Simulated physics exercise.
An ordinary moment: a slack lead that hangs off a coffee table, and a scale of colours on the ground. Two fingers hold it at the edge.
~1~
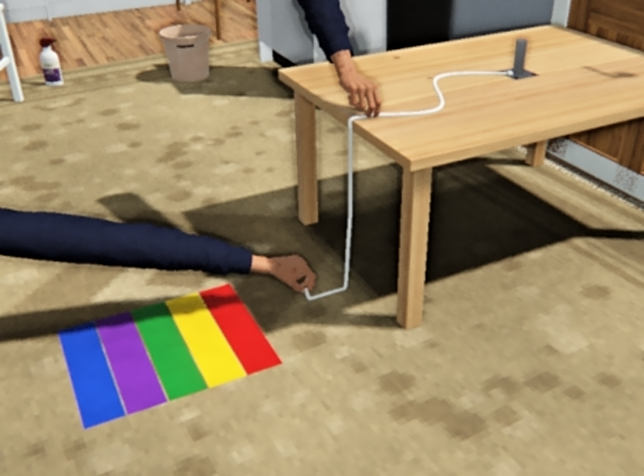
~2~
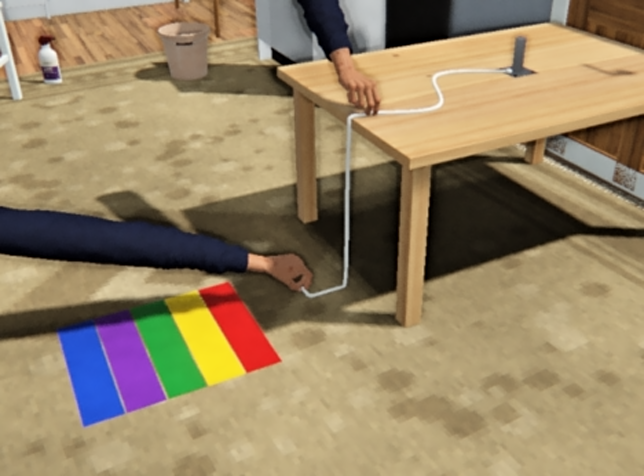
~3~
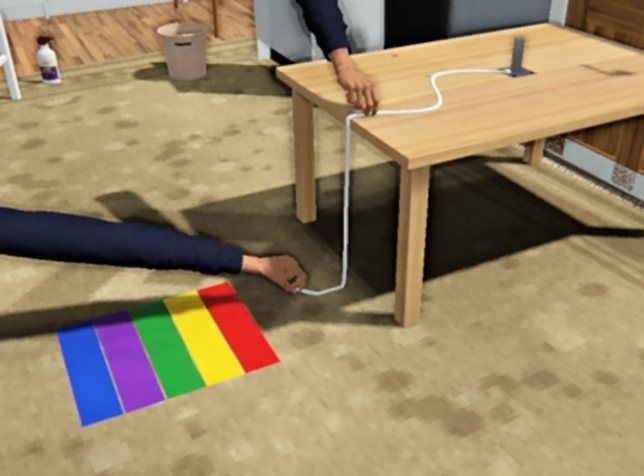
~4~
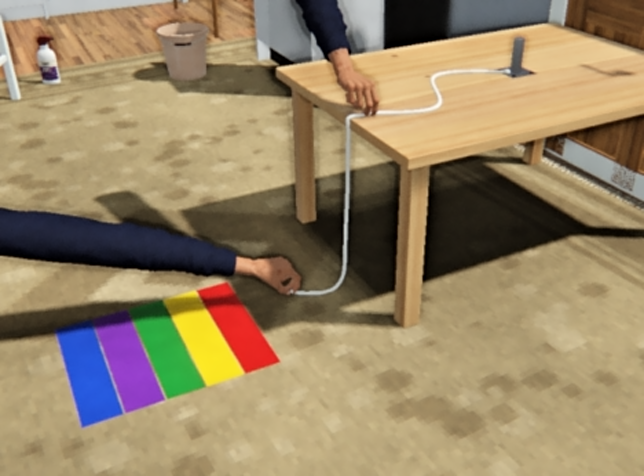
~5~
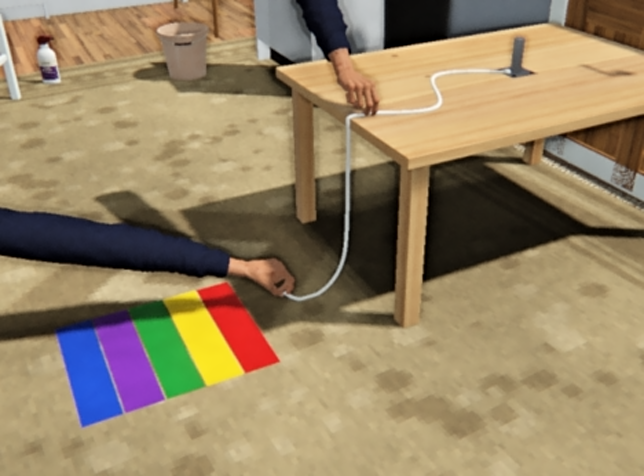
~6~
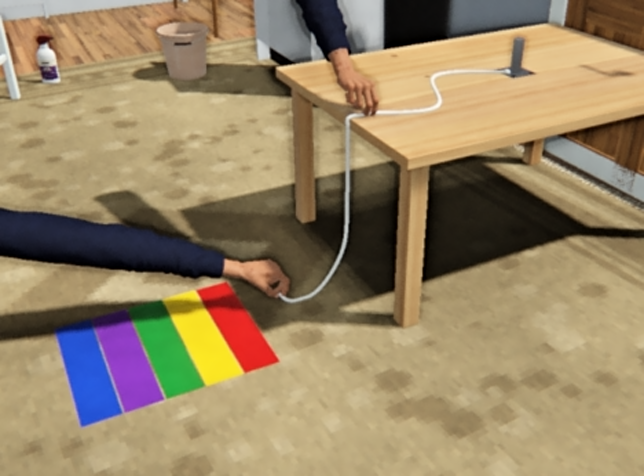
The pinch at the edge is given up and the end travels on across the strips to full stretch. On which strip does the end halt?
The end stops over the purple strip.
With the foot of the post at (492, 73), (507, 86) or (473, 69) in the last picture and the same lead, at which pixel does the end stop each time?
About (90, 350), (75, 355) and (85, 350).
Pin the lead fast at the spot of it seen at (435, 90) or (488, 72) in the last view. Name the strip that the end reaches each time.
Taking them in turn: Green; purple.
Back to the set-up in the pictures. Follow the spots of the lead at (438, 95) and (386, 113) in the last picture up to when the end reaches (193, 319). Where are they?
At (399, 97), then (344, 134).
Soon after, end near (193, 319); over yellow.
After that, end near (149, 332); over green.
At the stop, end near (122, 340); over purple. It gets as far as the purple strip.
